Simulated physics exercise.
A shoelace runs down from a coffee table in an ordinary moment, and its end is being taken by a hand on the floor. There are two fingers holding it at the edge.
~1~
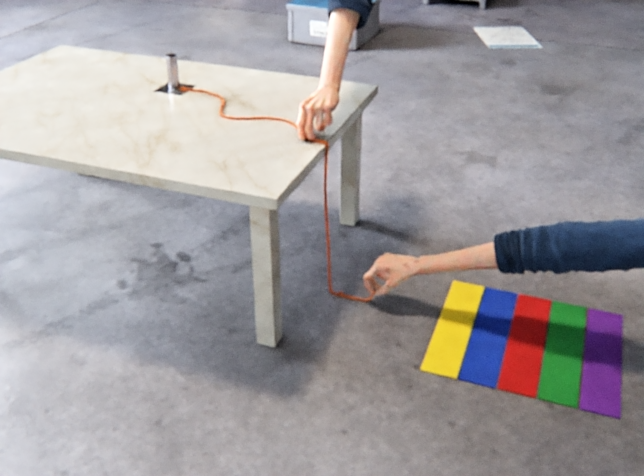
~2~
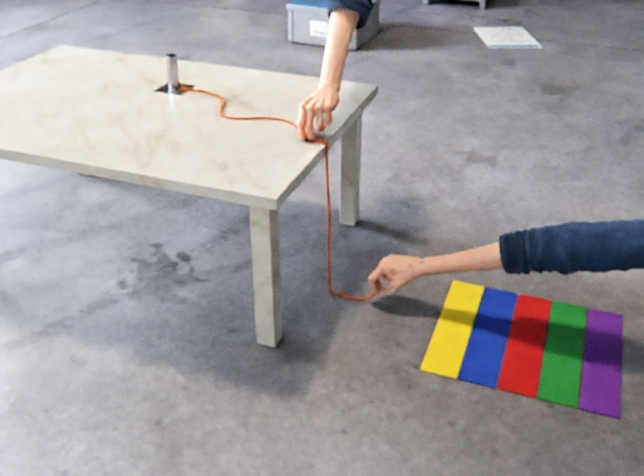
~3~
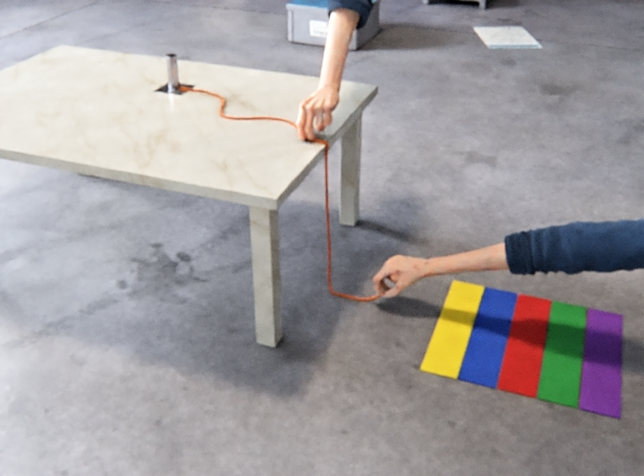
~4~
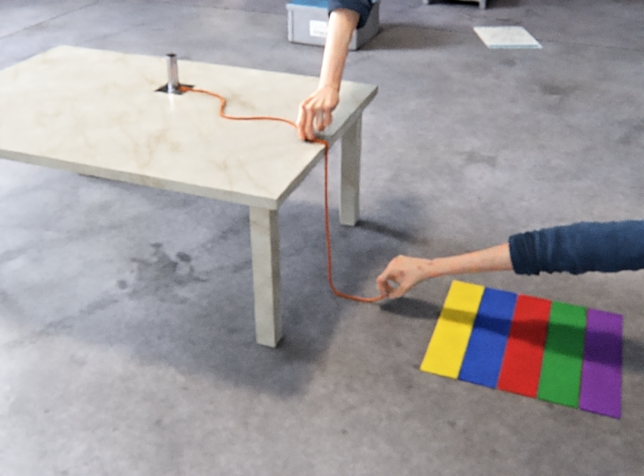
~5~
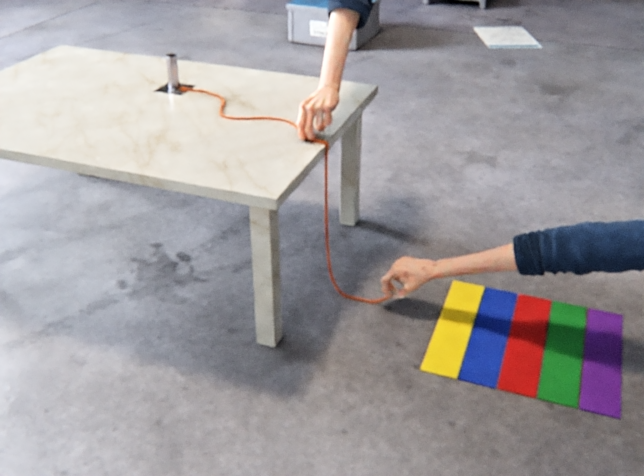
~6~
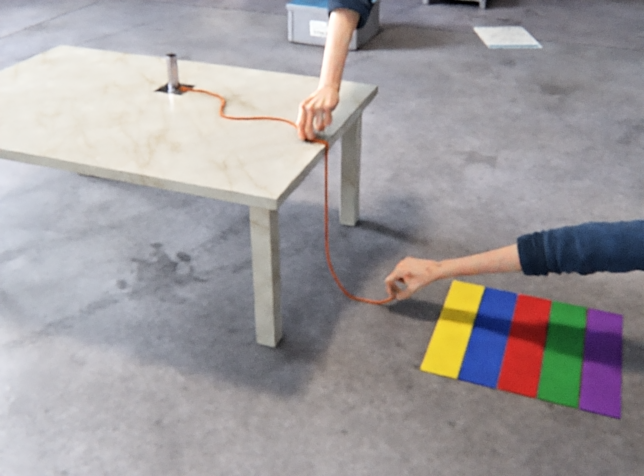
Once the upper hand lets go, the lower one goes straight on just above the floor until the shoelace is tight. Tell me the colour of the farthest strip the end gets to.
The farthest it gets is red.
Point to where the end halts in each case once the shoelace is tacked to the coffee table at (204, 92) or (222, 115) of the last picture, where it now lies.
In order, the pixels are (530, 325) and (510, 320).
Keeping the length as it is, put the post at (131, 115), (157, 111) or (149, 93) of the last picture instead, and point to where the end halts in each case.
The places are (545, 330), (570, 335) and (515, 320).
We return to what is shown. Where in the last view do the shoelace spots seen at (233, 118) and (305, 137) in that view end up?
One finishes at (263, 116) and the other at (341, 149).
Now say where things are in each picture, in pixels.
In the first frame, end (375, 291); yellow (444, 356); blue (482, 364); red (520, 374); green (560, 383); purple (601, 393).
In the second frame, end (379, 292); shoelace through (209, 94) (222, 116) (291, 123) (327, 155) (329, 225) (330, 284).
In the third frame, end (384, 293).
In the fourth frame, end (388, 294); shoelace through (209, 94) (222, 116) (291, 123) (326, 155) (327, 225) (331, 284).
In the fifth frame, end (392, 295).
In the sixth frame, end (396, 296); shoelace through (209, 94) (222, 116) (291, 123) (326, 155) (327, 225) (339, 284).
Soon after, end near (474, 313); over yellow.
After that, end near (512, 321); over red.
At the stop, end near (535, 326); over red. It gets as far as the red strip.
